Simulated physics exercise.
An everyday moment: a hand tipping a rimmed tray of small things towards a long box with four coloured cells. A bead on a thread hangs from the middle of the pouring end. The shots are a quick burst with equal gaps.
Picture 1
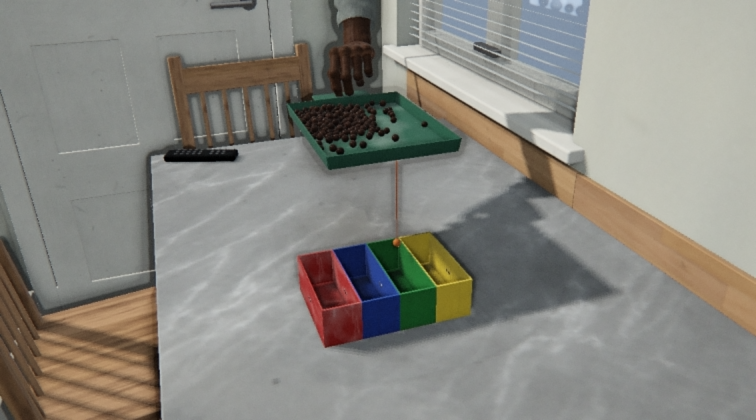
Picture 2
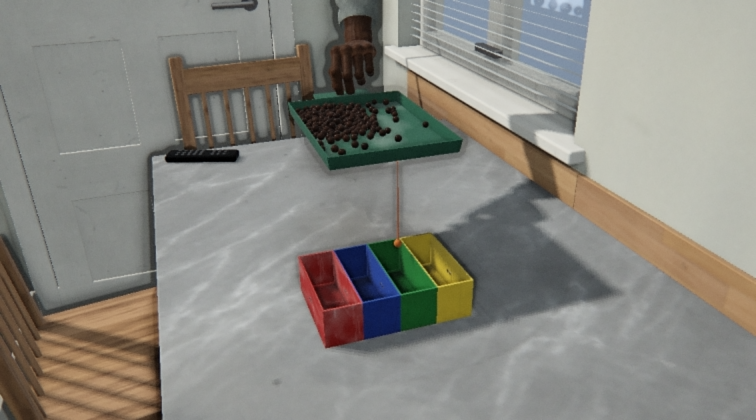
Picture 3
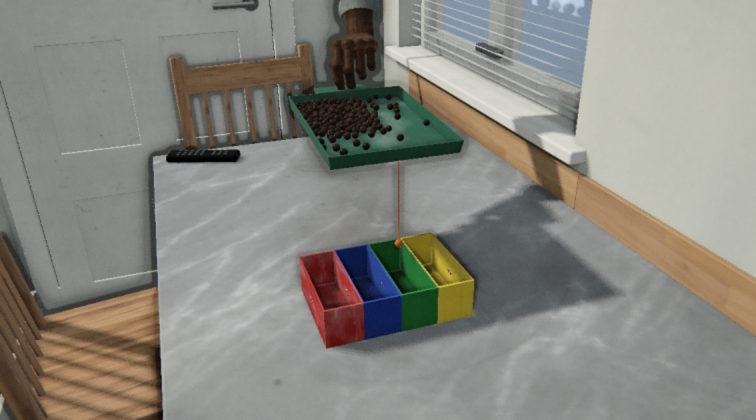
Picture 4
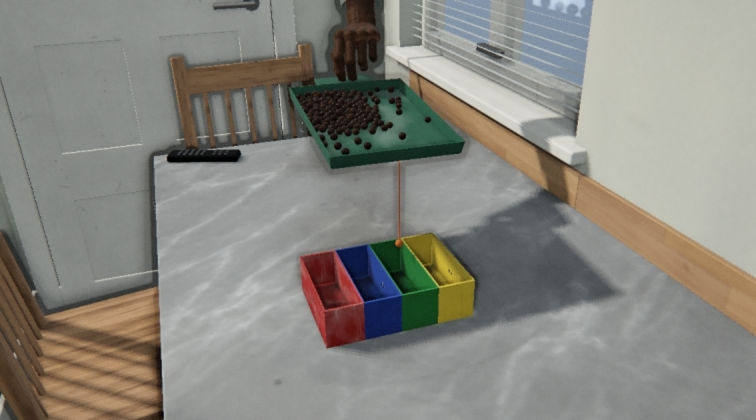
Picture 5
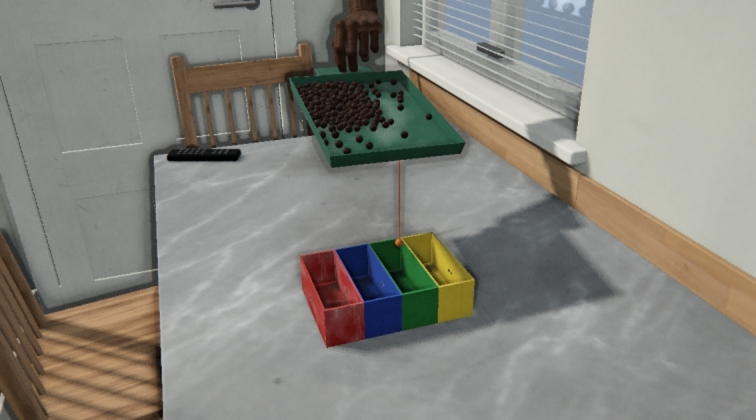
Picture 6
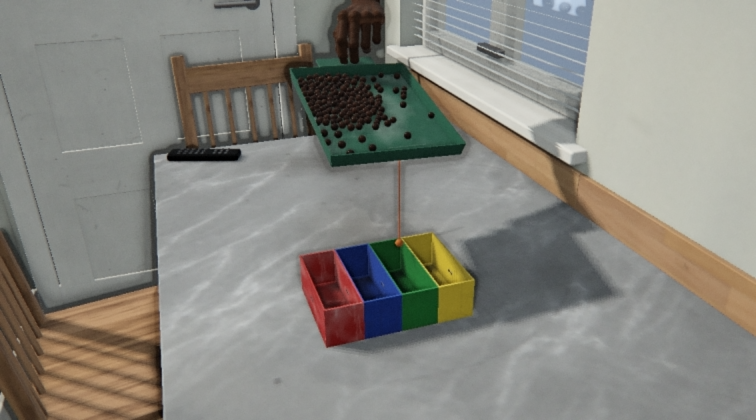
A hand behind a green tray of small brown balls gradually tilted it toward a box with red, blue, green and yellow cells, while the balls stayed mostly bunched near the tray's left side.
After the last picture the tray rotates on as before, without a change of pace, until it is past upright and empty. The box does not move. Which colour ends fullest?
The yellow cell gets the most.
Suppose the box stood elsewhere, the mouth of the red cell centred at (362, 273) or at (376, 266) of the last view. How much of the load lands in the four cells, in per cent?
Near 80 % and 90 %.
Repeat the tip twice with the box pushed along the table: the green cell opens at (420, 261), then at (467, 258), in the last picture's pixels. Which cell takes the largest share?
At the first place the yellow cell, at the second that green cell.
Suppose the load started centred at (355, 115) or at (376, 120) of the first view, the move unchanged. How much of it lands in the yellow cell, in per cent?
First some 30, then 30 per cent.
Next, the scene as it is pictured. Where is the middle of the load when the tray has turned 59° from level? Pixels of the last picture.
Around (410, 139).
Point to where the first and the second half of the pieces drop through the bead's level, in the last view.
The first part at (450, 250); the rest at (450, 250).
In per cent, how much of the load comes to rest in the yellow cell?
Close to 30 per cent.
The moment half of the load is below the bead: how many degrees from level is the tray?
Roughly 95°.
Just after the last frame, tray tipped steeply; almost all on the tray; just a few in the yellow cell; just a few in the green cell; about a tenth falling or outside the box.
A moment on, tray tipped right over; about a tenth on the tray; roughly a quarter in the yellow cell; about a tenth in the green cell; about a tenth in the blue cell; roughly half falling or outside the box.
Further on, tray tipped past a quarter turn; roughly a third in the yellow cell; about a tenth in the green cell; about a tenth in the blue cell; just a few in the red cell; roughly half falling or outside the box.
When it is over, tray tipped past a quarter turn; roughly a third in the yellow cell; about a tenth in the green cell; about a tenth in the blue cell; just a few in the red cell; roughly half outside the box.
